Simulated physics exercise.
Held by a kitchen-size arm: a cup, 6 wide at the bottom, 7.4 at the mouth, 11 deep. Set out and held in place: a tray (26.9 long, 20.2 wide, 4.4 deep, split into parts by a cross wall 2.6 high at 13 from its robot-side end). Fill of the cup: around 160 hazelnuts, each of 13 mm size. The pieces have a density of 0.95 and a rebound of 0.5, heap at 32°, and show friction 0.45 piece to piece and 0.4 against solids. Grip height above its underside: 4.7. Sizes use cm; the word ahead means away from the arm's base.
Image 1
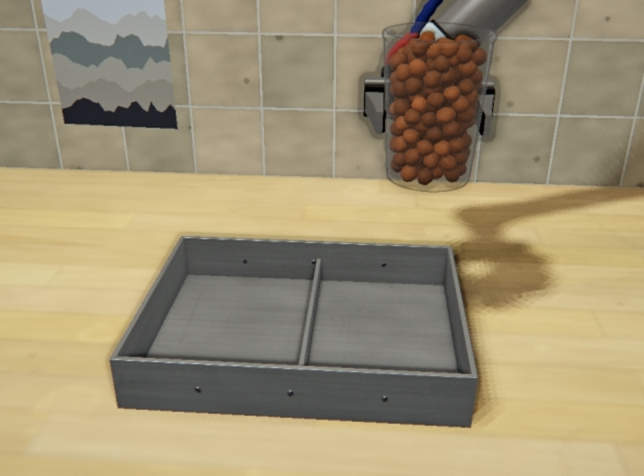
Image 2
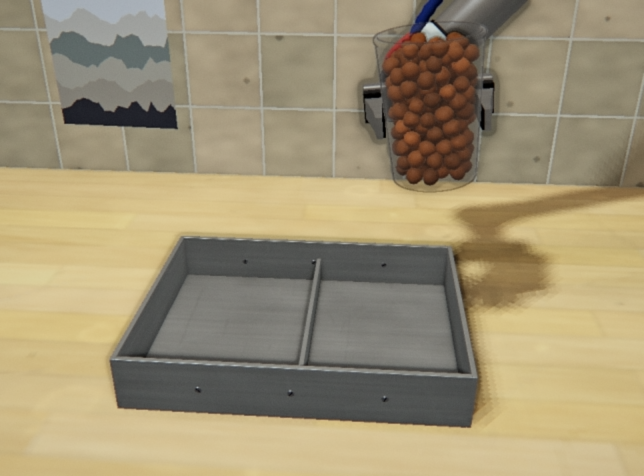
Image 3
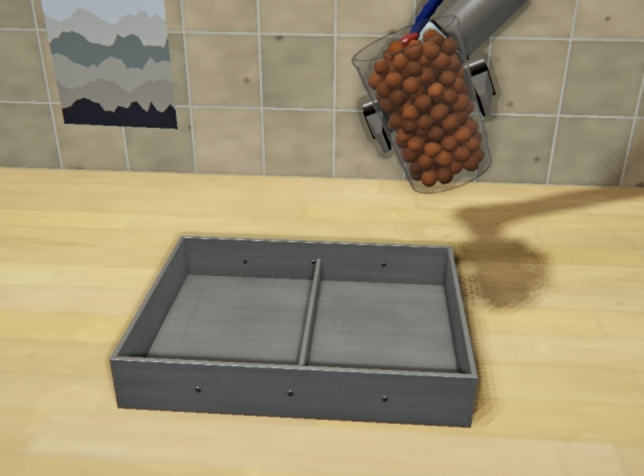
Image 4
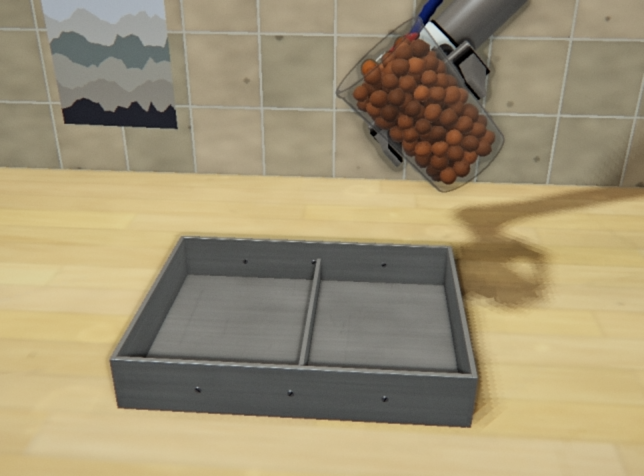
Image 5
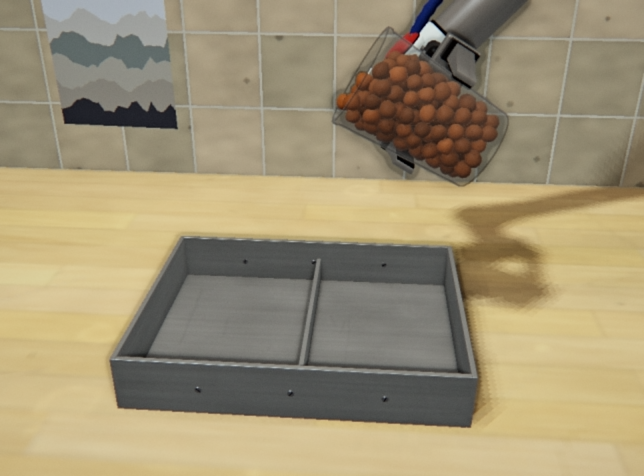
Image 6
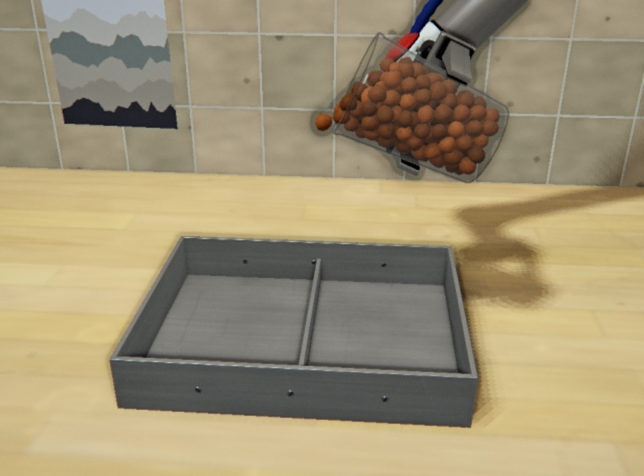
A grey robot arm reaches in from the upper right over a pale wooden counter, seen from a fixed, slightly raised view facing a beige tiled wall. It holds a clear cup full of reddish-brown hazelnuts above a dark grey tray with two compartments, a layered mountain print hanging at left. The cup tilts steadily leftward, the nuts shift toward its rim, and one emerges at the lip.
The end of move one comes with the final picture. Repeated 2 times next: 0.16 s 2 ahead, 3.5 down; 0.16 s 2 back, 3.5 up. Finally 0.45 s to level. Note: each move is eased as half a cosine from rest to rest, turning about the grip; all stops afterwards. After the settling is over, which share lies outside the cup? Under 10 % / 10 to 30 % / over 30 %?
Under 10 %.
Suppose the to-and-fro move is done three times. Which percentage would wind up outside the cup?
In that case, some 5 per cent.
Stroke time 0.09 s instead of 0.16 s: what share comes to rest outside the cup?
In that case about 15 in a hundred.
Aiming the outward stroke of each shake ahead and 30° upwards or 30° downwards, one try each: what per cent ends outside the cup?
Estimates, in order: 25 % then 15 %.
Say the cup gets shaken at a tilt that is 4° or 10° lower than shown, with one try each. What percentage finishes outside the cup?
Roughly 0 and 0 percent.
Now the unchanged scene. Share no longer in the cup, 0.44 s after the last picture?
Around 5 percent at that moment.
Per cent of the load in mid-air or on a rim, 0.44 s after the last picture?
Logged share: Close to 0 per cent.
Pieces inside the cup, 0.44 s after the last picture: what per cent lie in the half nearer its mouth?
Close to 55 in a hundred.
Then, 0.44 s on, tilted 66° forward, highest piece 22 above the table; 156 in the cup, 4 in the far-side part, 1 in the robot-side part.
Then, 0.87 s on, tilted 31° forward, highest piece 26 above the table; 153 in the cup, 6 in the far-side part, 1 in the robot-side part, 1 in flight or on a rim.
Then, 1.29 s on, level, highest piece 28 above the table; 153 in the cup, 7 in the far-side part, 1 in the robot-side part.
Then, 2.34 s on, level, highest piece 28 above the table; 153 in the cup, 7 in the far-side part, 1 in the robot-side part.
In the end, 153 in the cup, 7 in the far-side part, 1 in the robot-side part. That is 5 % outside the cup.
